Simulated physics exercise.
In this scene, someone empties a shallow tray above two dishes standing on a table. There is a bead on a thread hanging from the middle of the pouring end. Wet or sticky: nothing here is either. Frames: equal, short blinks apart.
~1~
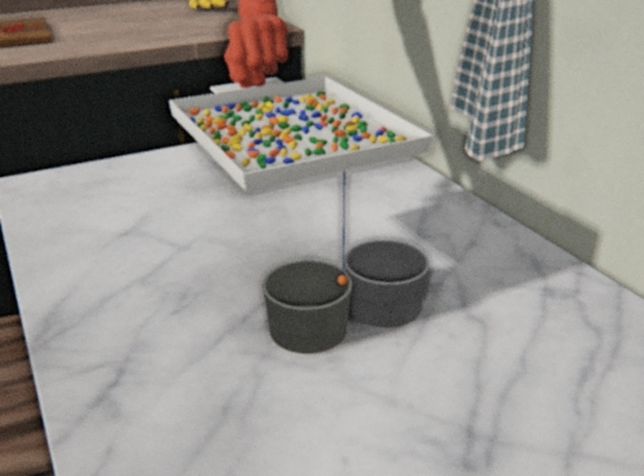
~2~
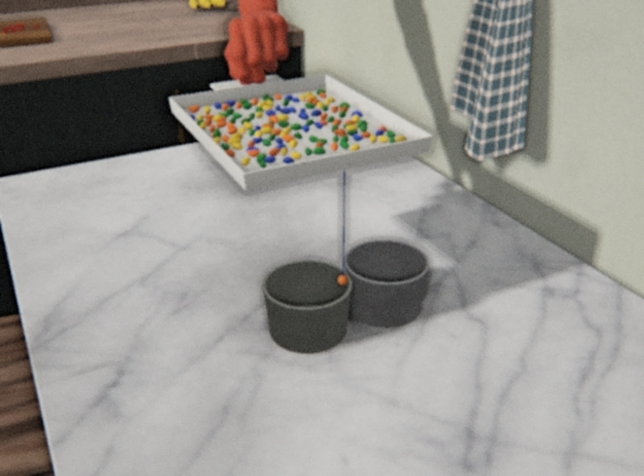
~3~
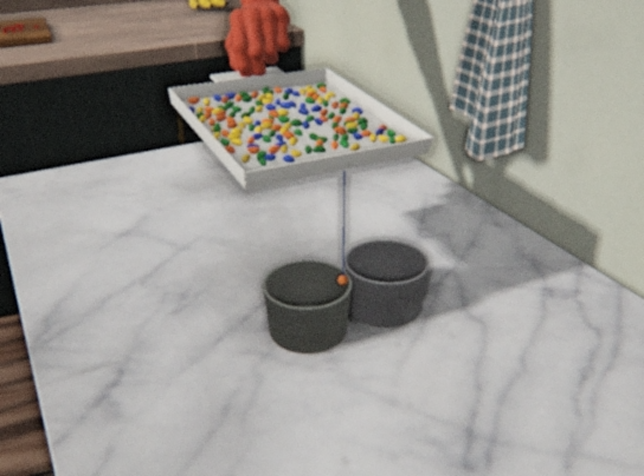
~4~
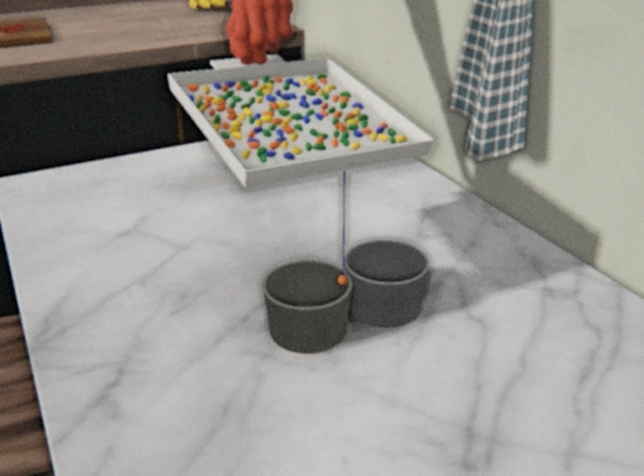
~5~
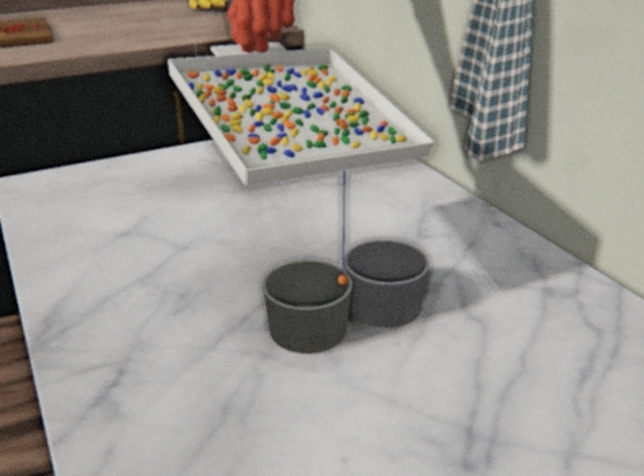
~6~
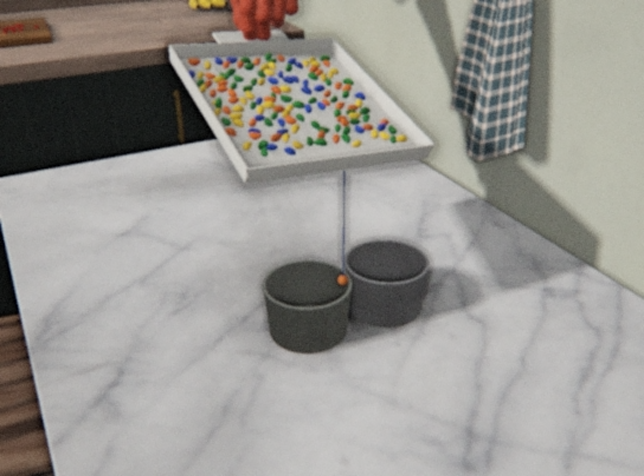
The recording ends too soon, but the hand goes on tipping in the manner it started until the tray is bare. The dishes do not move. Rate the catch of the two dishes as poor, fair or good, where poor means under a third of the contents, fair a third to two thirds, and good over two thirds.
The catch is poor.
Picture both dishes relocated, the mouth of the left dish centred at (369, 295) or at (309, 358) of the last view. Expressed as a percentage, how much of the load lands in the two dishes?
The first position comes out at 70 per cent, the other at 40 per cent.
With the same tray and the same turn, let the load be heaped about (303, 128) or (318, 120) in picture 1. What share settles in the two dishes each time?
You'd get near 10 percent first and near 10 percent next.
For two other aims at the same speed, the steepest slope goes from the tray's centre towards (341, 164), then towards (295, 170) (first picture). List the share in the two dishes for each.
You'd see roughly 0 per cent the first time and 0 per cent the second.
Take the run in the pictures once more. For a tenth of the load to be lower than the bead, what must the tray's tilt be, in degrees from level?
The tilt then is about 90°.
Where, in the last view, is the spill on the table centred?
Somewhere near (407, 361), I think.
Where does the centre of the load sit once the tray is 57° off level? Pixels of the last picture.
(364, 133).
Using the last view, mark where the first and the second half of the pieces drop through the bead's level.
First half (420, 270); second half (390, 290).
Shortly afterwards, tray tipped steeply; all but a few on the tray; only a few in the air.
Next, tray tipped right over; the bulk on the tray; only a few in the right dish; a little outside both; only a few in the air.
Some moments later, tray tipped past a quarter turn; only a few in the left dish; a little in the right dish; the bulk outside both.
In the end, tray tipped past a quarter turn; only a few in the left dish; a little in the right dish; the bulk outside both.
